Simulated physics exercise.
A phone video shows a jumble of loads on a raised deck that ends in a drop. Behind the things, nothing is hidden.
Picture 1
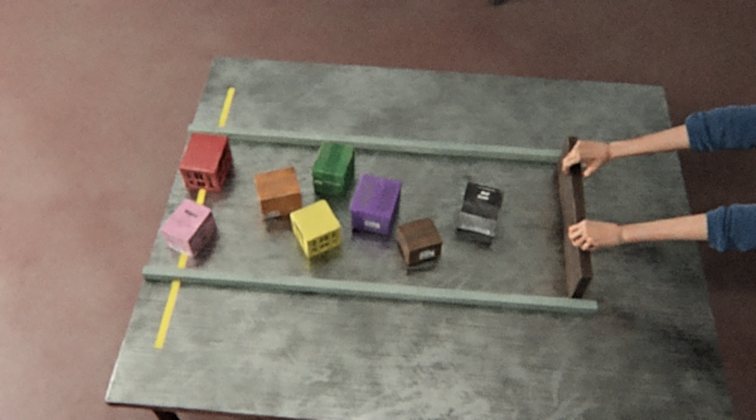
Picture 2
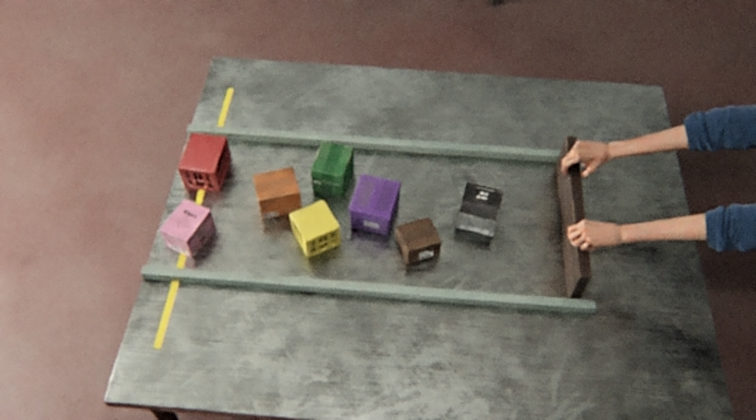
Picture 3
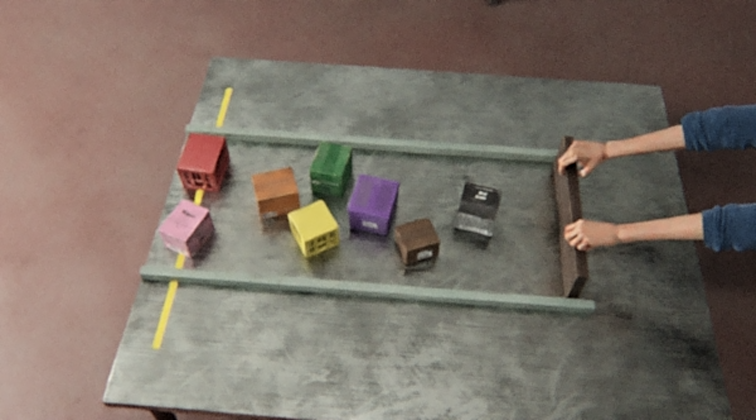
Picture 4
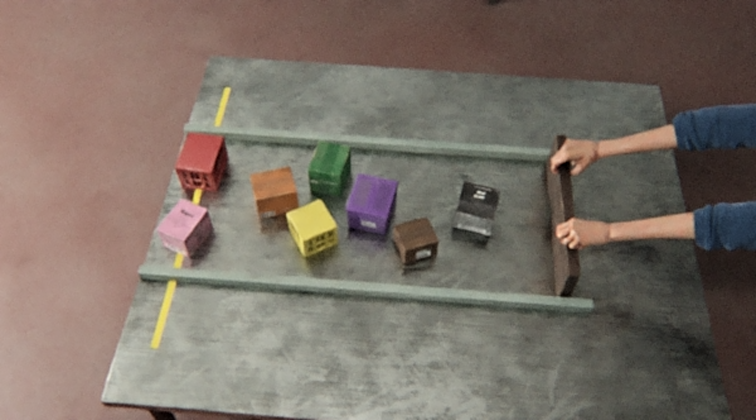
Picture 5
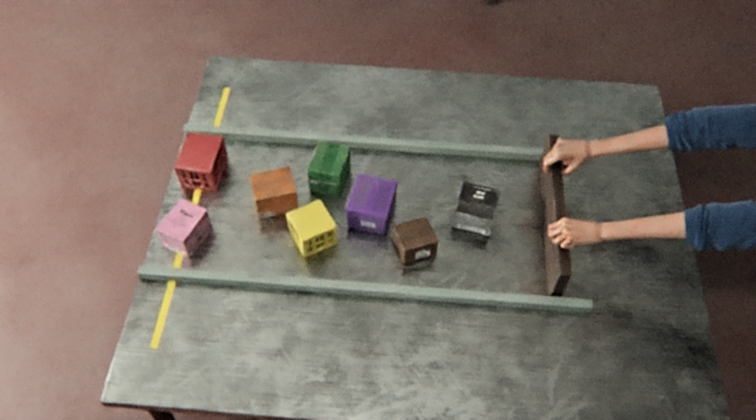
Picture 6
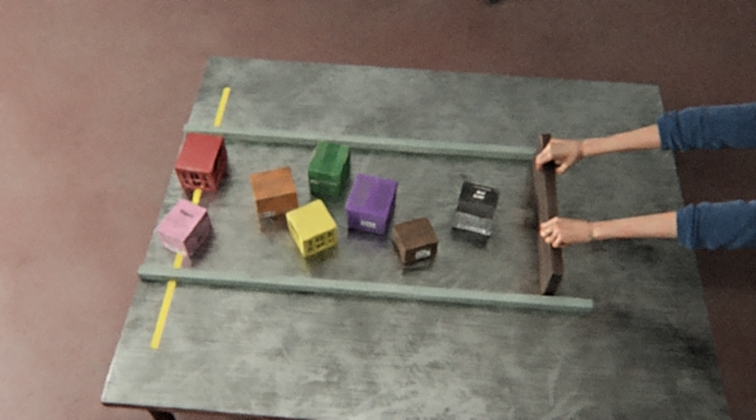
Two hands slid a dark plank a short way left between two pale rails on a table, while eight colourful boxes and crates ahead of it, some near a yellow line, stayed put.
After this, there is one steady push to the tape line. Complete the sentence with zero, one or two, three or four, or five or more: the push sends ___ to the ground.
The push sends five or more to the ground.
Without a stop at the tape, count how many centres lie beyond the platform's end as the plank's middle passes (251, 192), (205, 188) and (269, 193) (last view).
Counts per position: 2 / 5 / 1.
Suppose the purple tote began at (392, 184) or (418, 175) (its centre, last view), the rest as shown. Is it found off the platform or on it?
Well, in that order, it hangs on, then it hangs on.
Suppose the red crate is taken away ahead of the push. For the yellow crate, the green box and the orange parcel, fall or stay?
I'd say the yellow crate gets knocked off, the green box stays aboard and the orange parcel gets knocked off.
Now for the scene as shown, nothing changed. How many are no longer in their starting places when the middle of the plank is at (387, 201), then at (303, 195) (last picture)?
First position 5; second position 7.
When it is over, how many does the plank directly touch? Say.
It's touching 3 at the end.
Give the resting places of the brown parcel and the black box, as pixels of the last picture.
Taking them in turn, first comes (166, 235), then (175, 188).
Soon after, none off yet; red crate at rest near (202, 162); pink box at rest near (185, 228); orange parcel at rest near (274, 193).
Then, none off yet; red crate at rest near (202, 162); pink box at rest near (185, 228); orange parcel moved about its own width near (249, 187).
Further on, one off so far; red crate tipped well over near (155, 169); pink box moved a little near (165, 231); orange parcel moved well along near (162, 181).
At rest, the number that fall off is five or more; fallen, purple tote, yellow crate, orange parcel, pink box and red crate.
